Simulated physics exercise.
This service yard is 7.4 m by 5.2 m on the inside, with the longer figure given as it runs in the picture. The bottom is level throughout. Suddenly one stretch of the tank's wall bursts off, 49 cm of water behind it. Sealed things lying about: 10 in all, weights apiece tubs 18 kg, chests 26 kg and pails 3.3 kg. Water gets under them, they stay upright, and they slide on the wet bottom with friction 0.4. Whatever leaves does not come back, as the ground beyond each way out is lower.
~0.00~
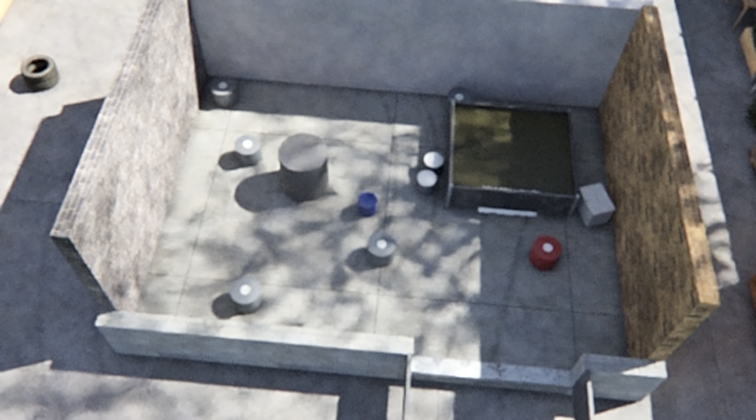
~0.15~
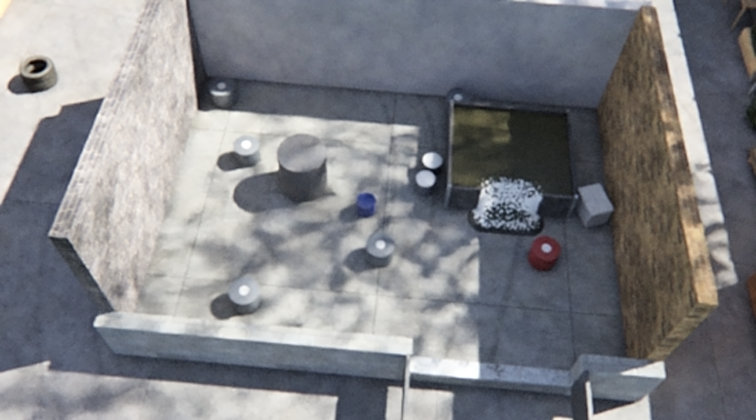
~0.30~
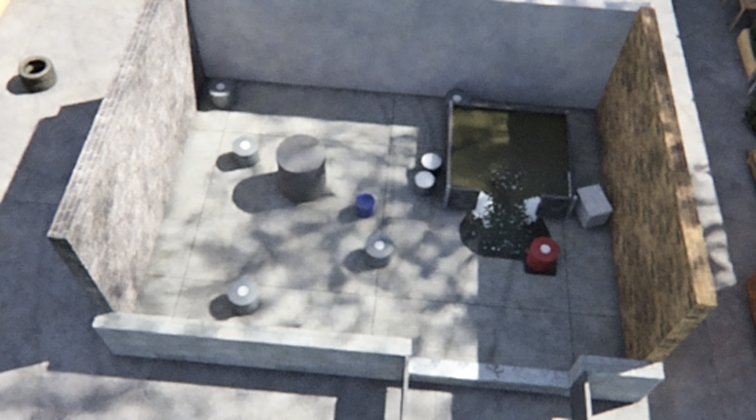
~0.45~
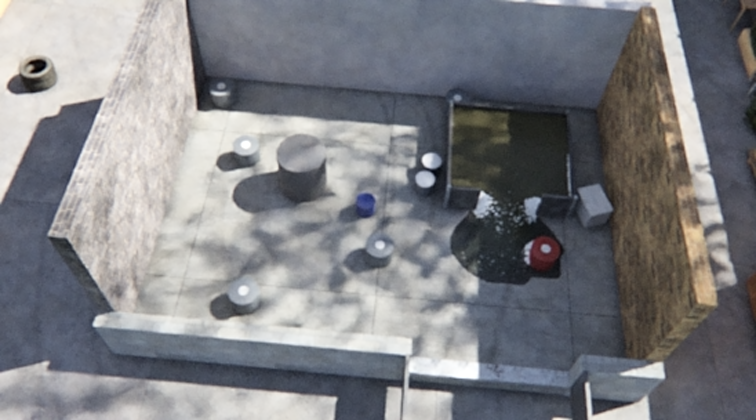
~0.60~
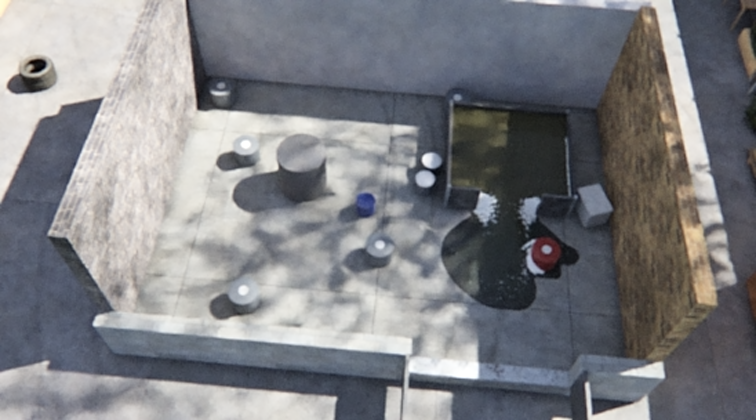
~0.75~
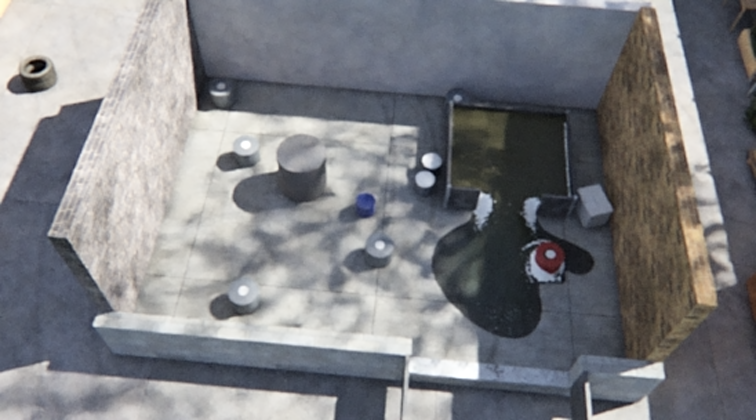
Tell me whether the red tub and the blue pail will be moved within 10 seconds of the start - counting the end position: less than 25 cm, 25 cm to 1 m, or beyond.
Red tub far from the start; blue pail almost motionless.
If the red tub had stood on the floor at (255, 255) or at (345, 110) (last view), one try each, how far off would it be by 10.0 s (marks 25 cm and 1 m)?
In that order: It barely shifts; it barely shifts.
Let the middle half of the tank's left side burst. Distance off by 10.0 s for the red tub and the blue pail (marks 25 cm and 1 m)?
Red tub: Roughly where it was; blue pail: Washed well away.
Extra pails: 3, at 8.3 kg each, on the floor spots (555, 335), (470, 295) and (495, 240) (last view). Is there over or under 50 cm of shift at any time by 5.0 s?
Beyond it, beyond it, beyond it.
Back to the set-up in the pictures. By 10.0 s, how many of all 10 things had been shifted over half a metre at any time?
Answer: 1.
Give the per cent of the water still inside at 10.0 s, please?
48 % or so.
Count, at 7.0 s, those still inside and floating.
I'd say 0 of them.
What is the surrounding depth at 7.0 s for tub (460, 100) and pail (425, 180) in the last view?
Depths: Near 0 cm, then near 0 cm.
After 2.0 s the red tub is near (605, 306), 1.2 m from its start, aground; the blue pail is near (366, 201), 0.0 m from its start, aground; 0 of 10 are out; 0 afloat.
After 4.5 s the red tub is near (576, 341), 1.6 m from its start, aground; the blue pail is near (366, 201), 0.0 m from its start, aground; 0 of 10 are out; 0 afloat.
After 7.0 s the red tub is near (572, 348), 1.7 m from its start, aground; the blue pail is near (366, 201), 0.0 m from its start, aground; 0 of 10 are out; 0 afloat.
After 10.0 s the red tub is near (572, 348), 1.7 m from its start, aground; the blue pail is near (366, 201), 0.0 m from its start, aground; 0 of 10 are out; 0 afloat.
